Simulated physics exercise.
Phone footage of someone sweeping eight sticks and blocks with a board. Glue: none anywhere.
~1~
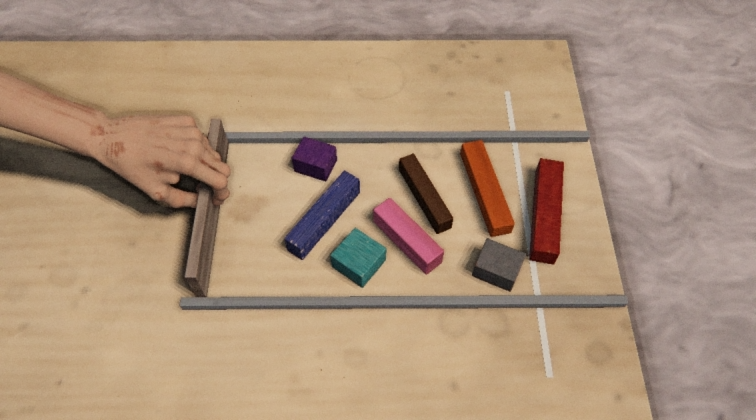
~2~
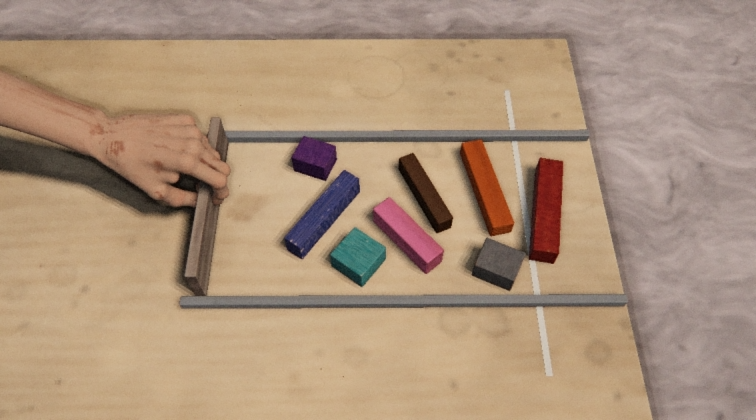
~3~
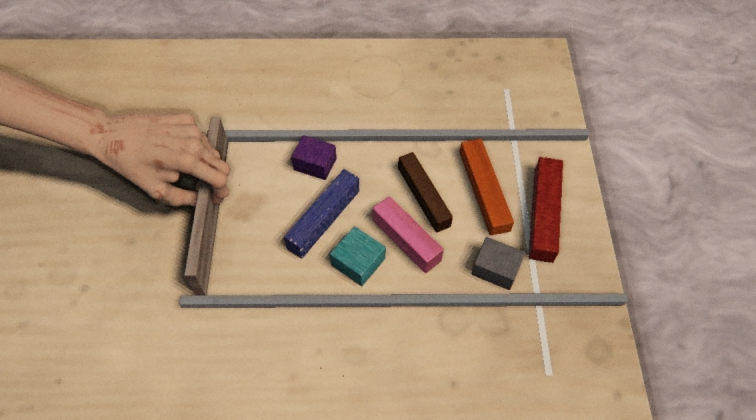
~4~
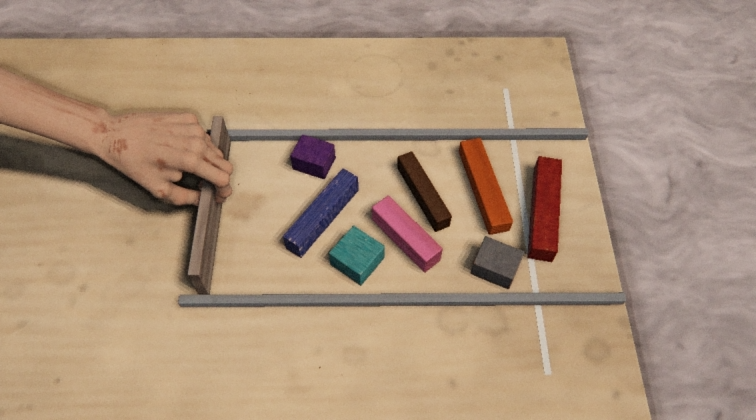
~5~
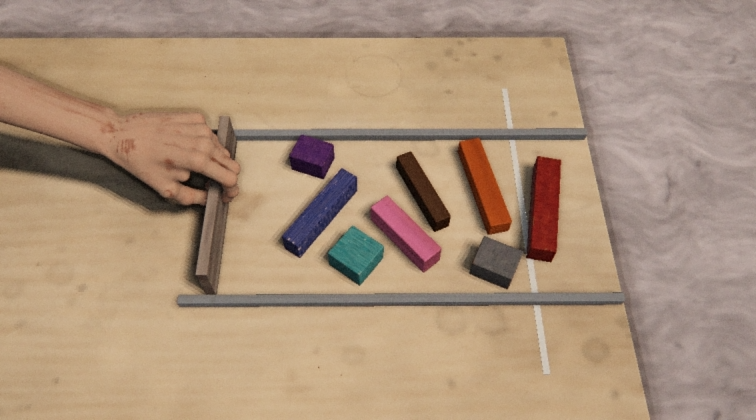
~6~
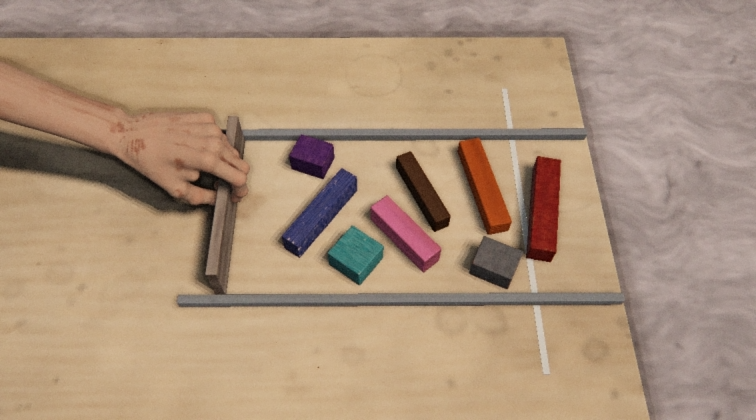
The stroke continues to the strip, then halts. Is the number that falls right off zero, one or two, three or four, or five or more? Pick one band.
It is one or two.
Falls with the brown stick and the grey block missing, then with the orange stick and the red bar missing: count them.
The number fallen is 1, and in the other try 0.
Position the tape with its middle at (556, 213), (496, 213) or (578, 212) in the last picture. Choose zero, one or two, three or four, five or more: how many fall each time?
Trial 1 - three to four; trial 2 - none at all; trial 3 - five or more.
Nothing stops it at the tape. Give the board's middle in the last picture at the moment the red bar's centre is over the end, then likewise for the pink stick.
About (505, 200), and about (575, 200) for the other.
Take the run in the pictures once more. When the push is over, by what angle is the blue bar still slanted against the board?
Roughly 0°.
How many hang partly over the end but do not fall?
Overhanging: 2.
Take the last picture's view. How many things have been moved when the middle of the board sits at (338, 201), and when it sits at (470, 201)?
3 at one spot and 8 at the other.
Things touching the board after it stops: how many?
Counting them up gives 3.
Soon after, none off yet; red bar at rest near (544, 208); grey block at rest near (496, 263); orange stick at rest near (483, 185).
Then, none off yet; red bar at rest near (544, 208); grey block moved about its own width near (526, 269); orange stick moved a little near (504, 183).
At rest, the number that fall off is one or two; fallen, red bar.
